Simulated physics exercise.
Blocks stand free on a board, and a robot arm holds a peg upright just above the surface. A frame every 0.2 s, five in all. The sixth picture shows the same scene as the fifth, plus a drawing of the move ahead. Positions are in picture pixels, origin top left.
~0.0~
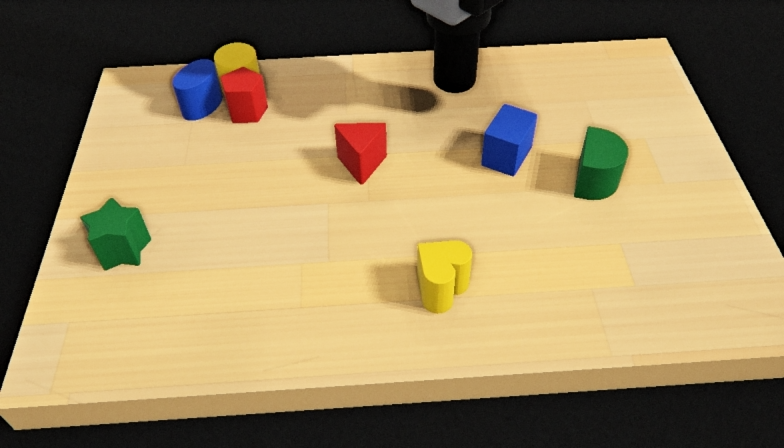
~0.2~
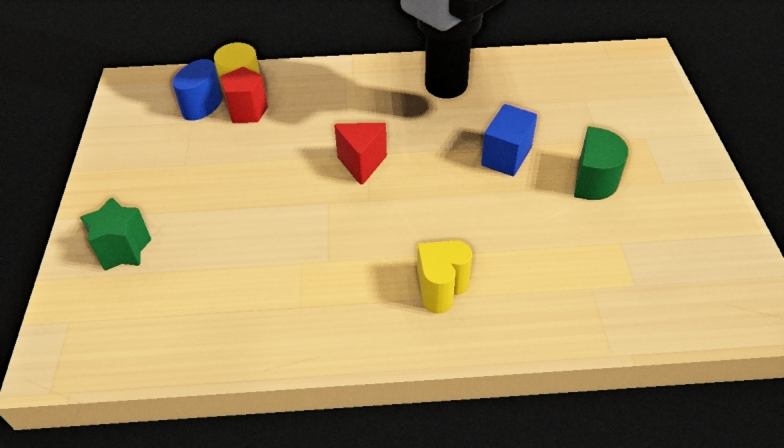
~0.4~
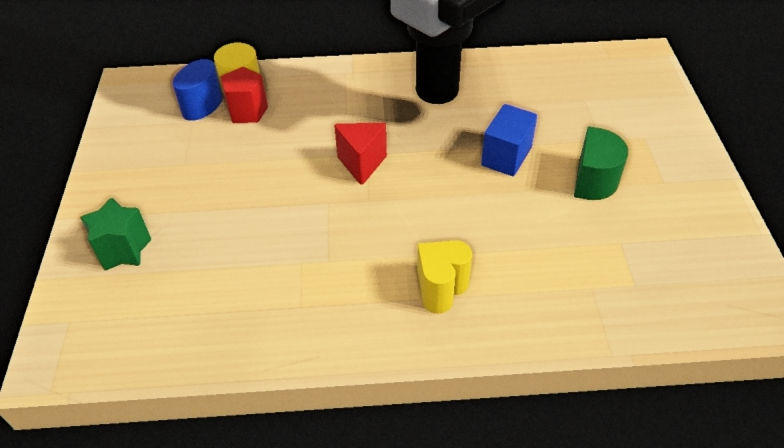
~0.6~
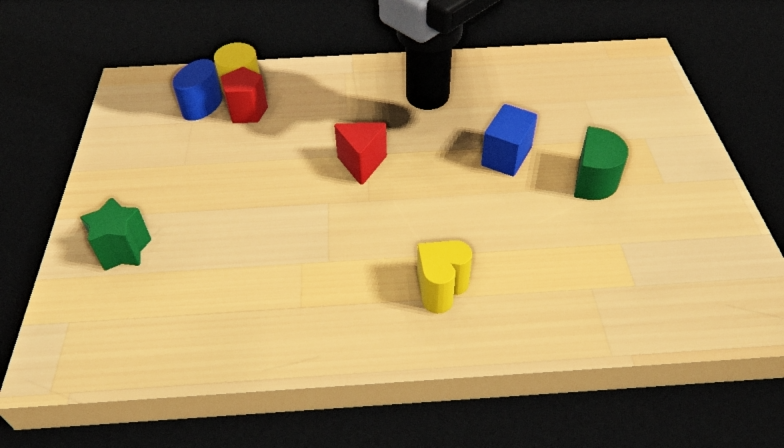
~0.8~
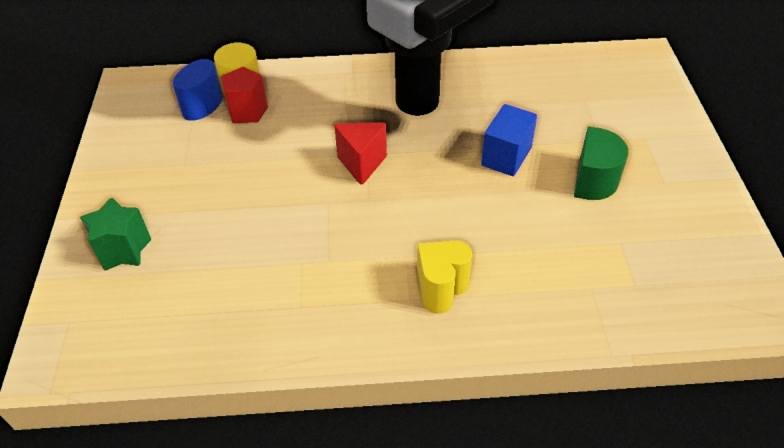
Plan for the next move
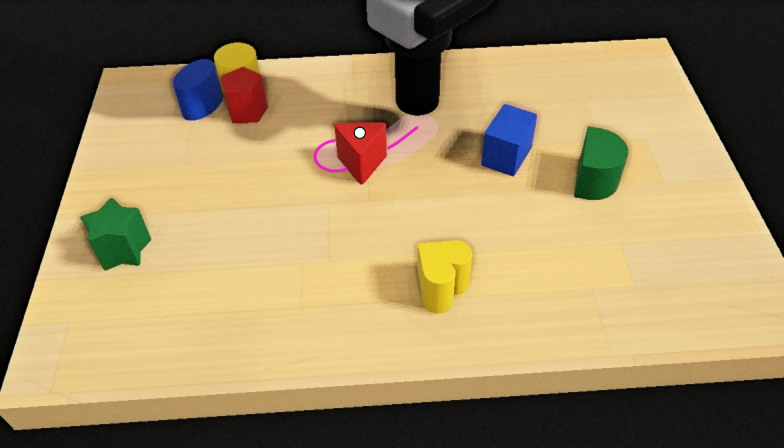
A robot arm holds a black peg upright near the far edge of a pale wooden board, seen from above at an angle against a dark background. Blue, yellow and red blocks cluster at the far left, a green star sits at left, a red three-sided block and blue block near the middle, a green half-round block at right and a yellow heart nearer. The peg glides slightly left and nearer, touching nothing, while the blocks and camera stay still.
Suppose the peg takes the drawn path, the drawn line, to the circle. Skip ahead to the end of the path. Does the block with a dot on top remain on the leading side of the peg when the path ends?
I expect not.
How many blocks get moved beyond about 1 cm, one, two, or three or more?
The number of blocks that move over 1 cm is one.
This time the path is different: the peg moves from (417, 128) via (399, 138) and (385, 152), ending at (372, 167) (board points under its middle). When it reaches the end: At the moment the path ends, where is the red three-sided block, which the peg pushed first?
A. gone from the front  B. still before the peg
B: Still before the peg.
The line goes from (417, 128) over (396, 143) and (369, 154) to (337, 155); the dot is on the red three-sided block.
What follows on the original path. Halfway along, peg at (382, 126); red three-sided block at (353, 139), turned 25° clockwise.
At the end, peg at (335, 131); red three-sided block at (331, 150); blue rectangle unmoved.
